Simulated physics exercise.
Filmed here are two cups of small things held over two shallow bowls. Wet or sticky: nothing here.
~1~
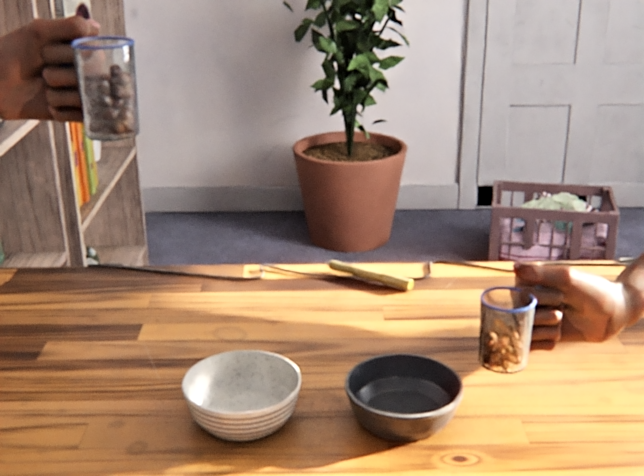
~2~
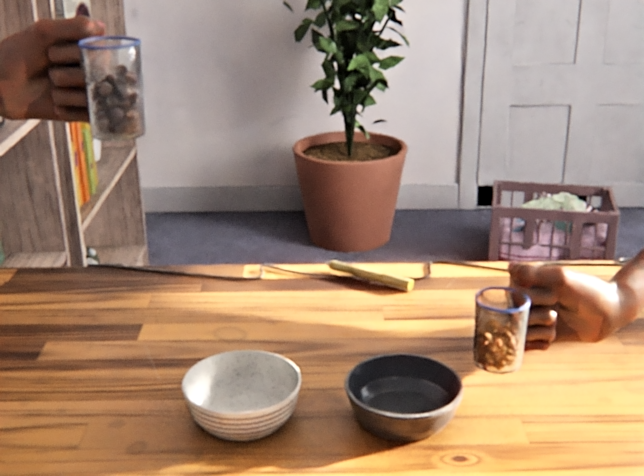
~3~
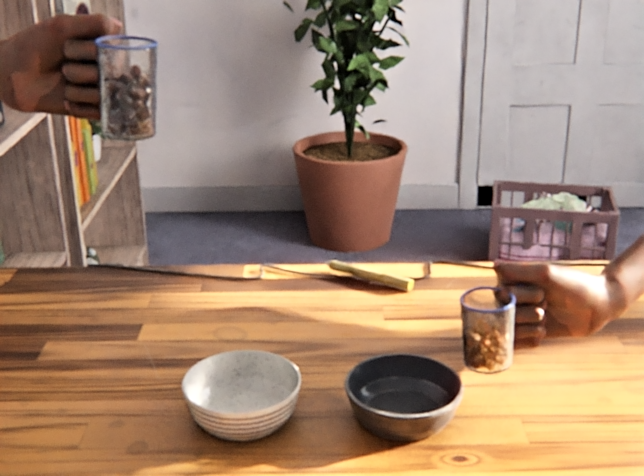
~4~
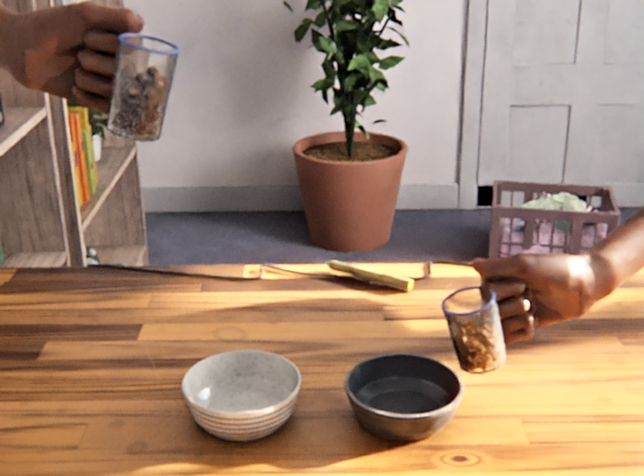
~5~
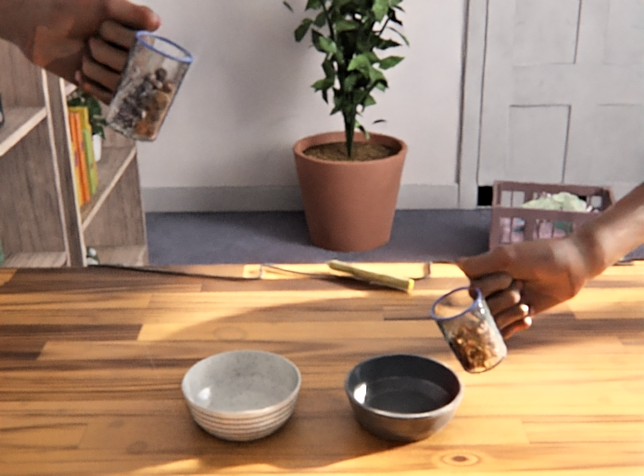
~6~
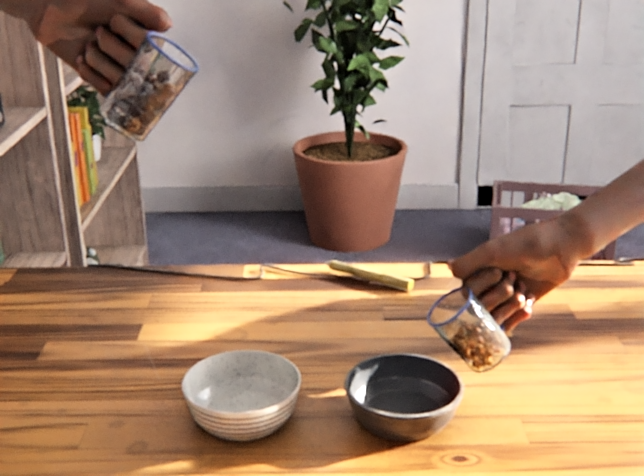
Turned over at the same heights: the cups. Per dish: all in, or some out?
Outcome: On the left the dish: Spillage. Right: No spills.
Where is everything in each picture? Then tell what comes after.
In the first frame, left dish (237, 417), empty; left cup (108, 89), holding chocolate balls, high above its dish; right dish (409, 420), empty; right cup (505, 331), holding cereal balls, just above its dish.
In the second frame, left cup (114, 89), upright; right cup (500, 331), upright.
In the third frame, left cup (128, 89), tipped 4°; right cup (488, 331), tipped 4°.
In the fourth frame, left cup (141, 89), tipped 15°; right cup (475, 331), tipped 15°.
In the fifth frame, left cup (148, 88), tipped 27°; right cup (470, 331), tipped 27°.
In the sixth frame, left dish (237, 417); left cup (148, 88), tipped 38°; right dish (409, 420); right cup (470, 331), tipped 38°.
Then, 0.57 s later than the last frame, left, every one still in the cup; right, every one still in the cup.
Then, 1.08 s later than the last frame, left, roughly two thirds still in the cup, about a tenth in the dish, roughly a third in the air; right, the larger part still in the cup, roughly a quarter in the dish, about a tenth in the air.
Then, 1.51 s later than the last frame, left, roughly two thirds in the dish, roughly a quarter outside the dish, about a tenth in the air; right, every one in the dish.
When it is over, left, the larger part in the dish, roughly a quarter outside the dish; right, every one in the dish, not one outside the dish.
